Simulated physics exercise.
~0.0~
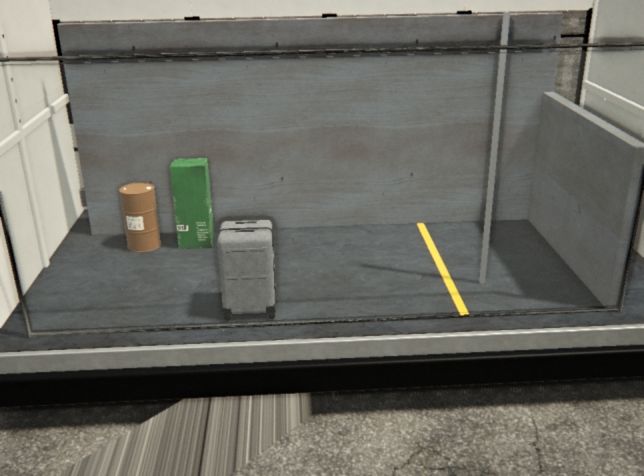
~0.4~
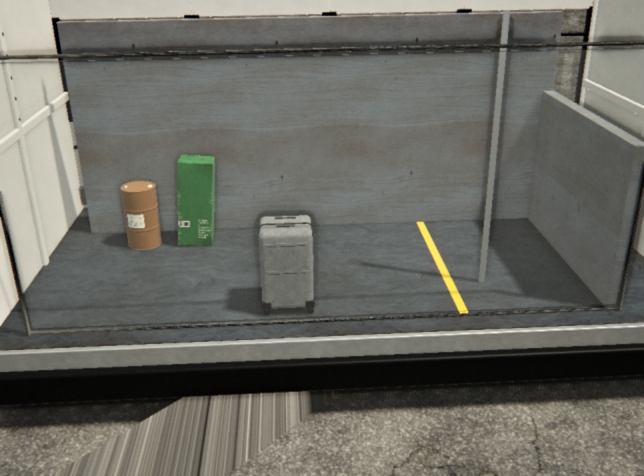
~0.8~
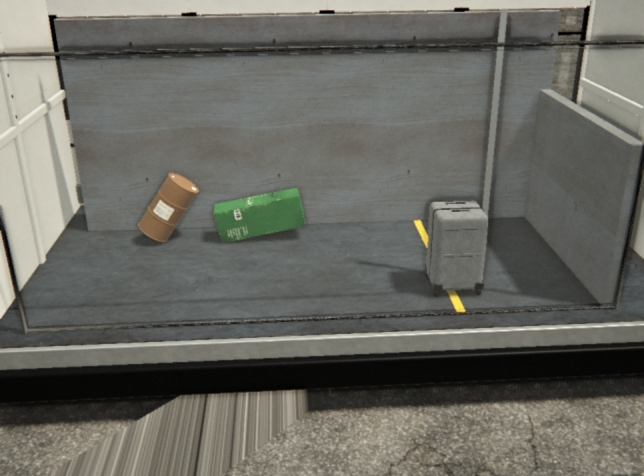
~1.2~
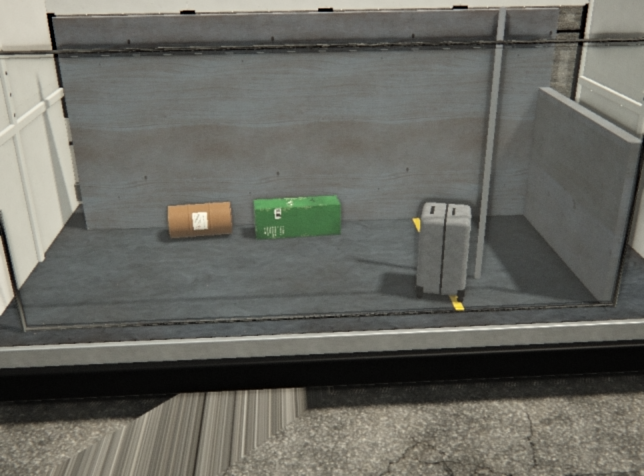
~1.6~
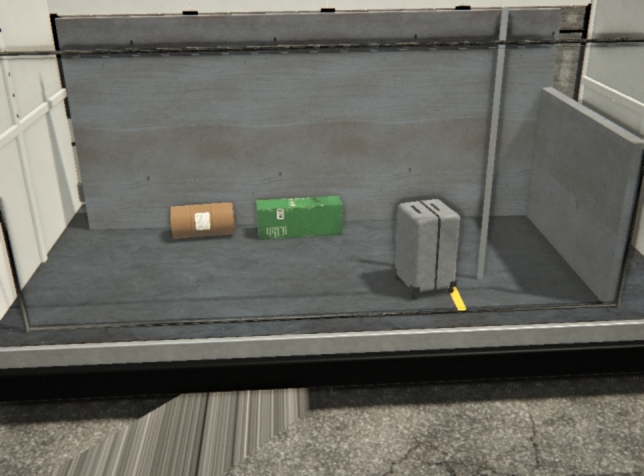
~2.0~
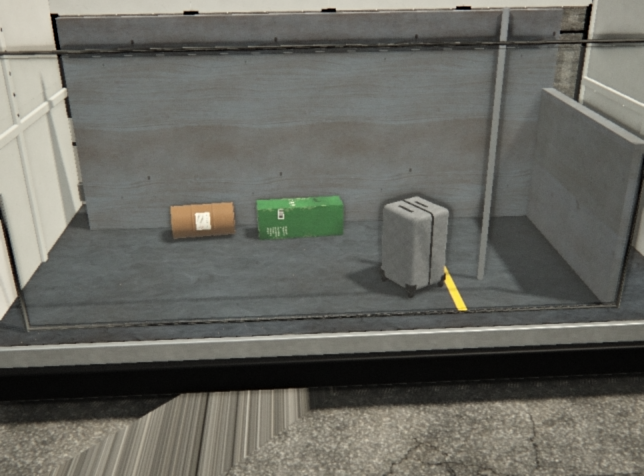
Grey wheeled case rolling right onto a yellow line, then drifting back left, as a green box and brown drum topple over.
